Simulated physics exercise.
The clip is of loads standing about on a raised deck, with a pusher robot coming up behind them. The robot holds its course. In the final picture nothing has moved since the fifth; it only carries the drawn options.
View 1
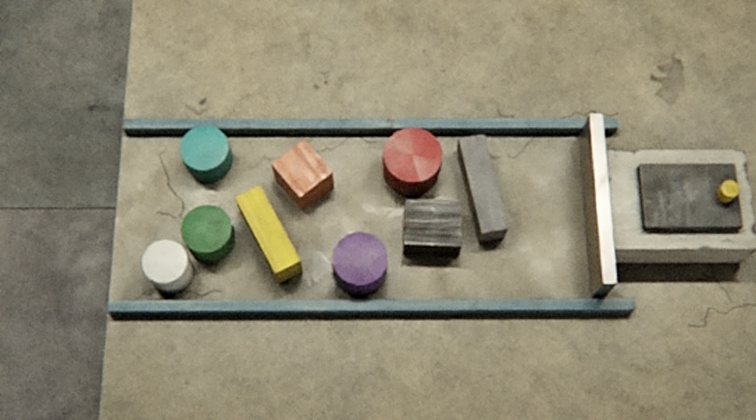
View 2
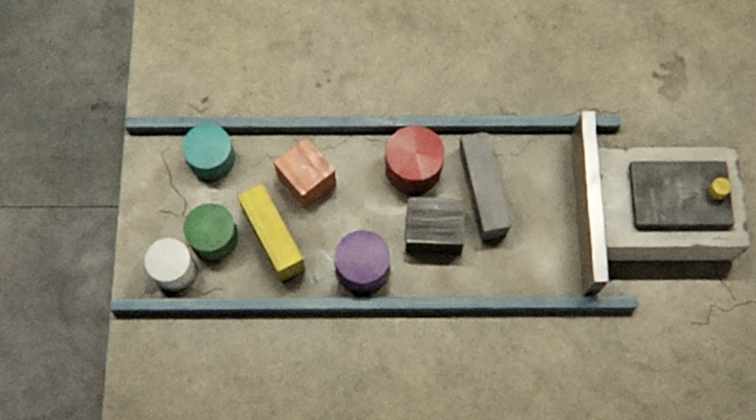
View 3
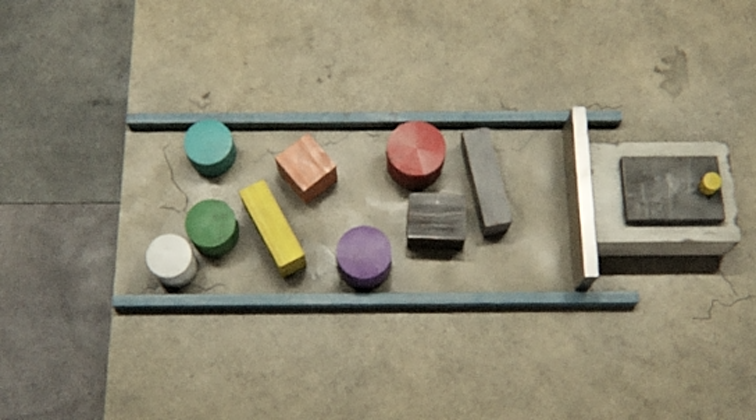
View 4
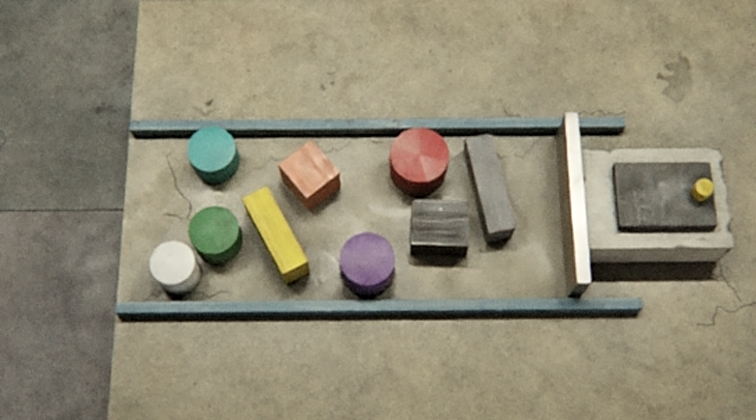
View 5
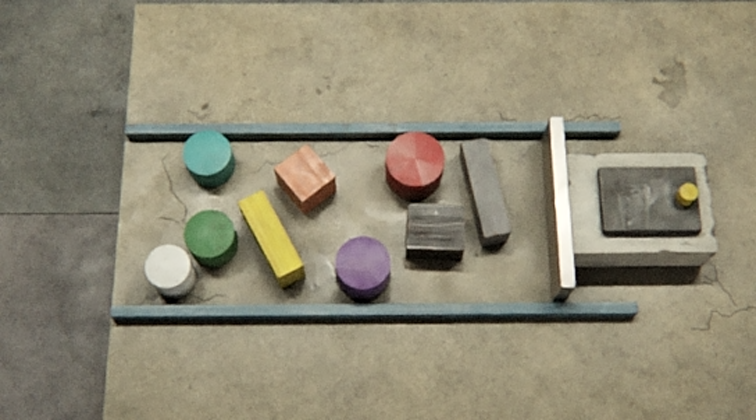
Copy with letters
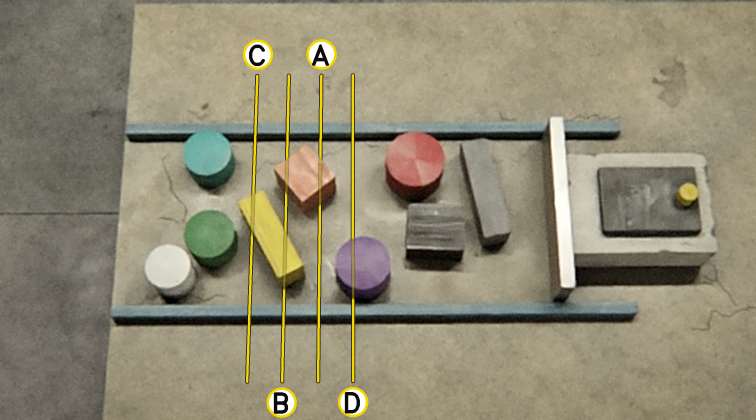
A pusher robot with a wide pale blade creeping left between blue rails towards standing coloured canisters, crates and bars, which stay still.
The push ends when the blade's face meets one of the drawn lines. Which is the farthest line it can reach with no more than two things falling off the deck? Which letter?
The farthest such stop is C.
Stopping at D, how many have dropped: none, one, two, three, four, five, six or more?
The count is none.
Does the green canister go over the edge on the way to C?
Yes.
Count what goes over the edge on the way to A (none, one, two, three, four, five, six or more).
In all, none.
On the marked copy, A at (320, 220); B at (286, 221); C at (252, 221); D at (353, 220).
With C. Early on, robot (530, 200); purple canister (345, 276); red canister (385, 167).
Further on, robot (418, 201); white canister (155, 282); green canister (183, 245).
At the end, robot (333, 201); green canister over the edge; white canister (122, 282); one fallen.
As for the rest, A is within the limit but short; B is within the limit but short; D is within the limit but short.
